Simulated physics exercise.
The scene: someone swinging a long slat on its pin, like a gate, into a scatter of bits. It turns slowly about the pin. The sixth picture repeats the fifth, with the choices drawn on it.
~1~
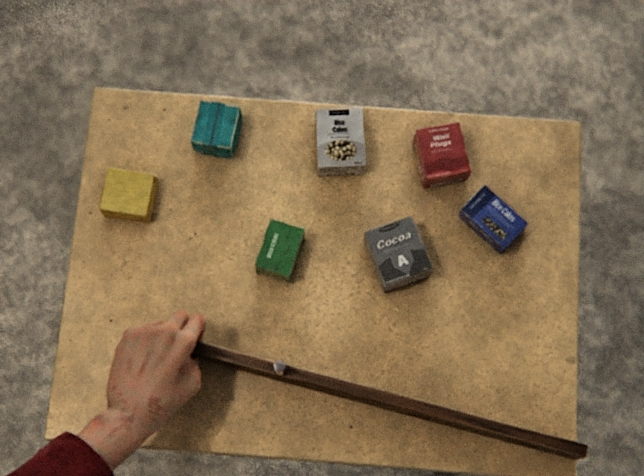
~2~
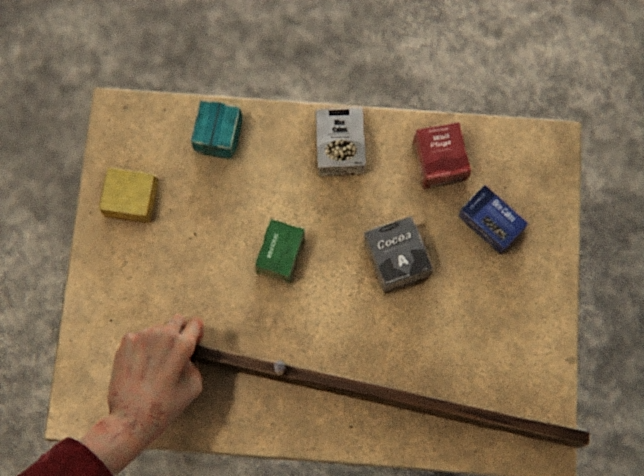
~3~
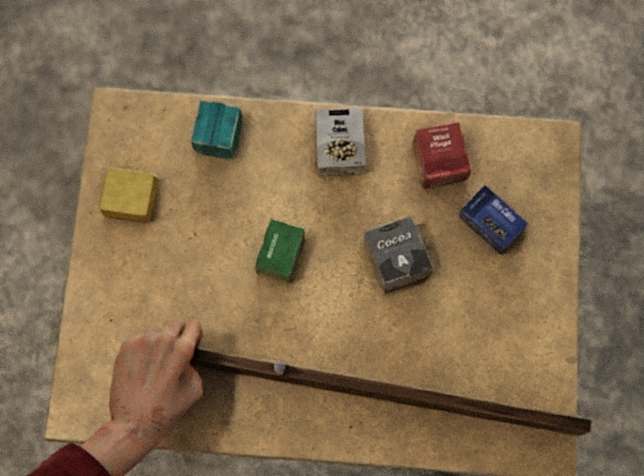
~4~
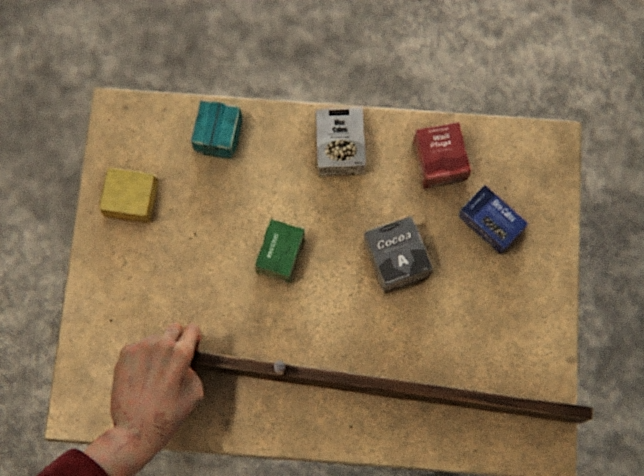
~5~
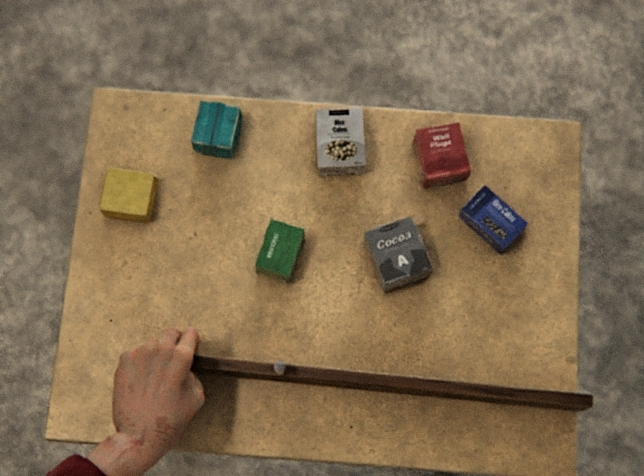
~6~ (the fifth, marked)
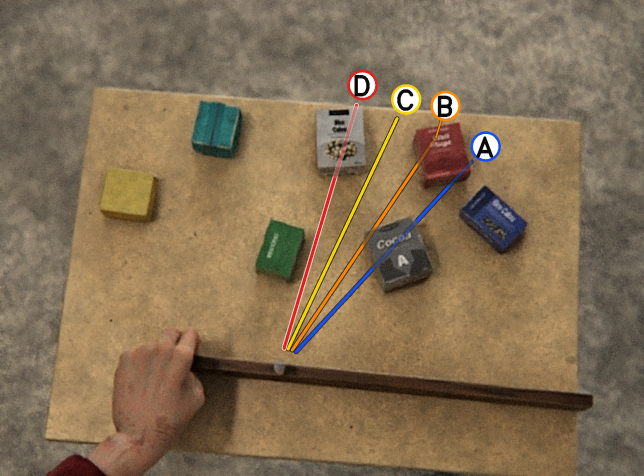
On a wooden board, a hand slowly swings a long dark slat's right end upward below scattered boxes.
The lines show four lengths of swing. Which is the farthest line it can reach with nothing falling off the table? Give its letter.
Nothing falls up to A.
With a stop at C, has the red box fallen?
Yes.
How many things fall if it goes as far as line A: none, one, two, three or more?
In all, none.
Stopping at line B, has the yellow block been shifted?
No.
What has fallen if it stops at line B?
The red box goes over.
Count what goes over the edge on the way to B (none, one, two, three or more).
By then, one.
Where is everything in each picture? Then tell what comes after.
Turquoise box (217, 130); green box (280, 251); red box (442, 155), in the first frame.
Arm (440, 405); blue packet (492, 220), in the second frame.
Arm (441, 399); grey packet (397, 254), in the third frame.
Arm (441, 392); turquoise box (217, 130), in the fourth frame.
Arm (442, 386); red box (442, 155); blue packet (492, 220); yellow block (129, 195), in the fifth frame.
On the marked copy, A at (386, 255); B at (366, 241); C at (344, 230); D at (321, 223).
Following A. Soon after the start, arm (436, 330); turquoise box (217, 130); white packet (340, 143).
Later, arm (413, 281); blue packet (485, 196); grey packet (394, 252).
In the end, arm (388, 253); red box (397, 115); blue packet (437, 154); nothing has fallen.
As for the rest, B drops the red box; C drops the red box; D drops the red box.
